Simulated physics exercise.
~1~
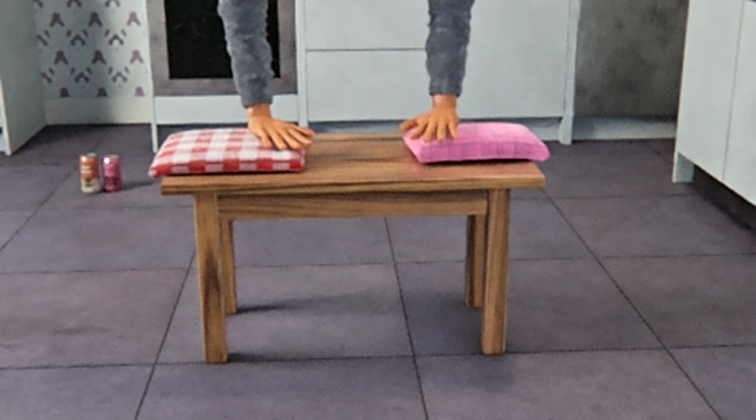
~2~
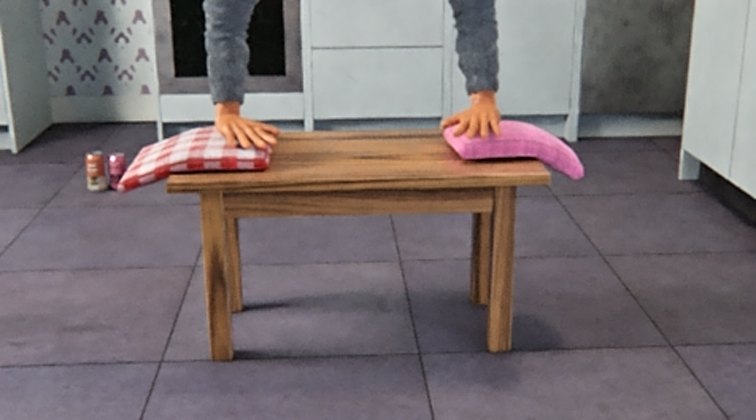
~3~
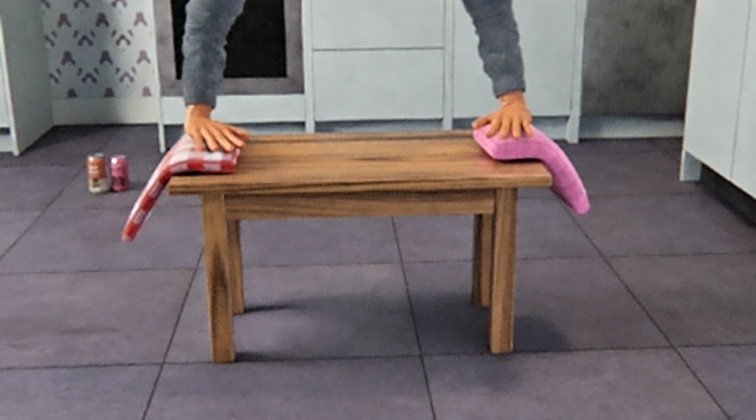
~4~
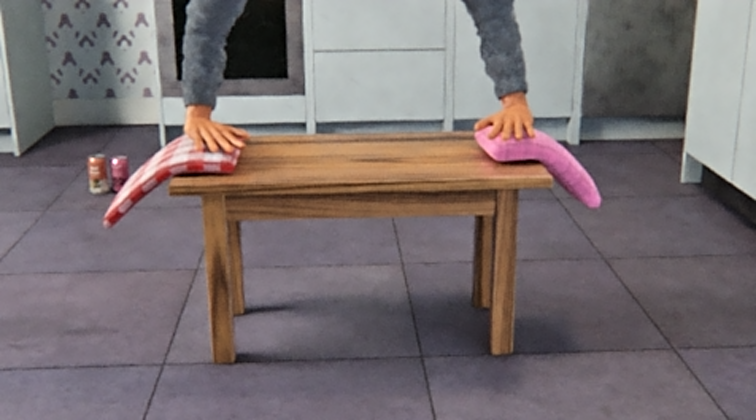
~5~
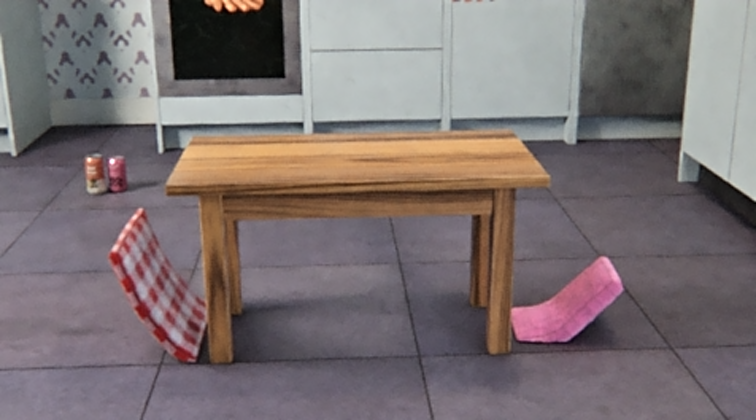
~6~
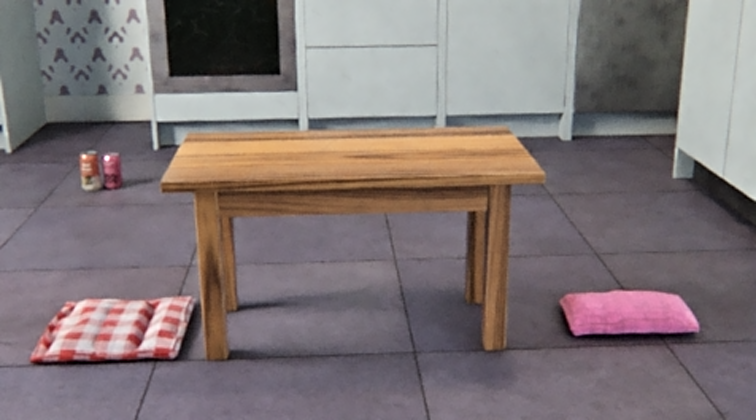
At first, two hands press on a red-and-white checked pad and a pink cushion-like sack near opposite ends of a wooden bench in a kitchen. The hands slide them apart, the checked one to the left and the pink one to the right, until their outer parts bend down over the ends. With the hands still resting on them, the drooping parts lift slightly. Then the hands draw back, and both items drop off the bench, landing curved beside its legs. Finally, both lie flat on the tiled floor, one on each side of the empty bench.
